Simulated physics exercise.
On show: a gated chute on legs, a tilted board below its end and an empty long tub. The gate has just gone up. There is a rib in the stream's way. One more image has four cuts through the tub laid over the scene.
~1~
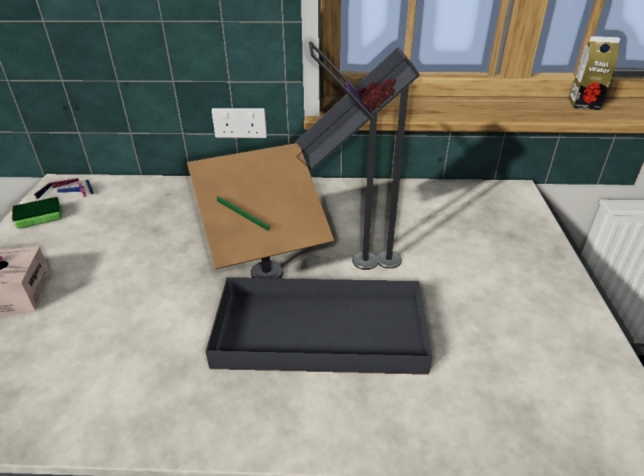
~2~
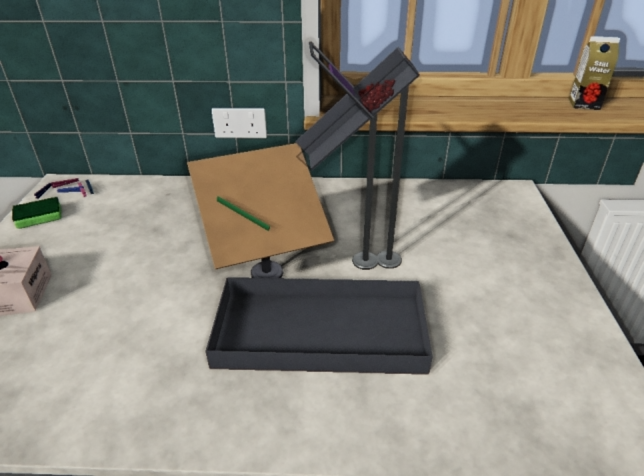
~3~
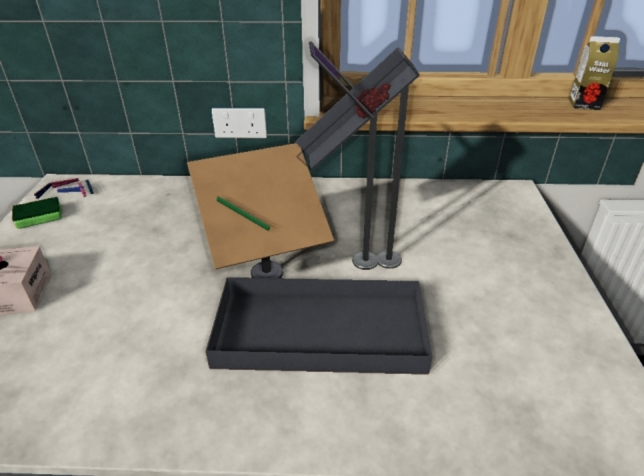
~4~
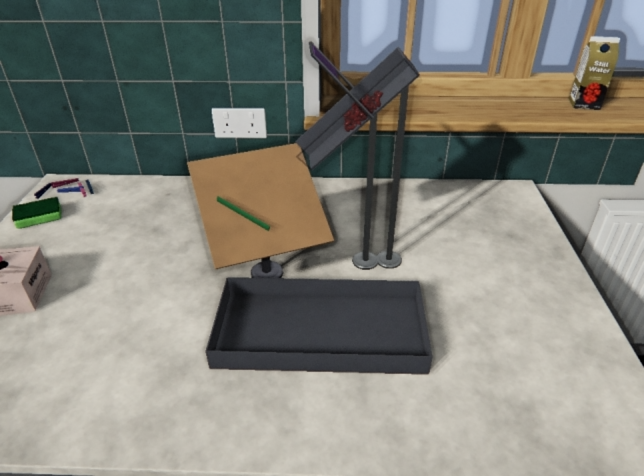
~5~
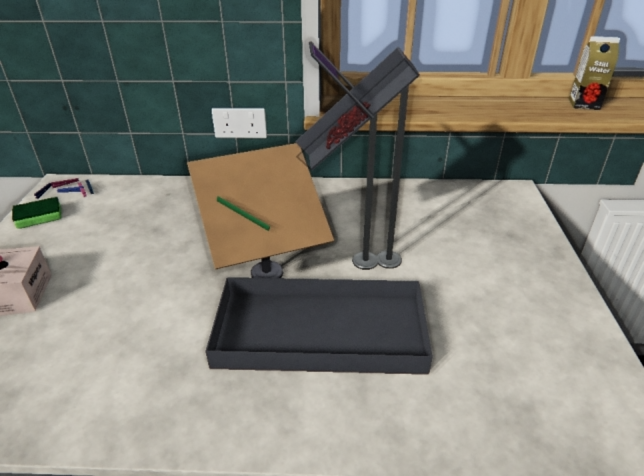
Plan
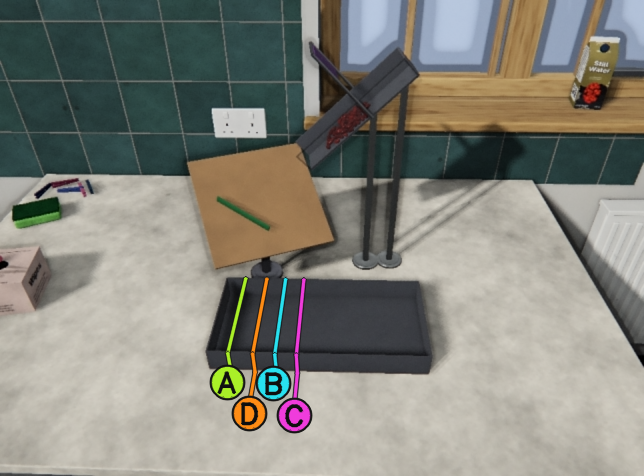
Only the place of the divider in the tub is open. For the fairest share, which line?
I would pick line C.
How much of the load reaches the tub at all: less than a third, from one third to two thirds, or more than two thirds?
It is more than two thirds.
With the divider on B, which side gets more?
More lands on the right.
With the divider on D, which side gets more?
More lands on the right.
On the marked copy, line A crosses the front rim at (227, 352); line B crosses the front rim at (274, 353); line C crosses the front rim at (296, 353); line D crosses the front rim at (252, 352).
With A, of what is caught, a stray few on the left of the divider, nearly all on the right.
With B, of what is caught, a small part on the left of the divider, nearly all on the right.
With C, of what is caught, about half on the left of the divider, about half on the right.
With D, of what is caught, a stray few on the left of the divider, nearly all on the right.
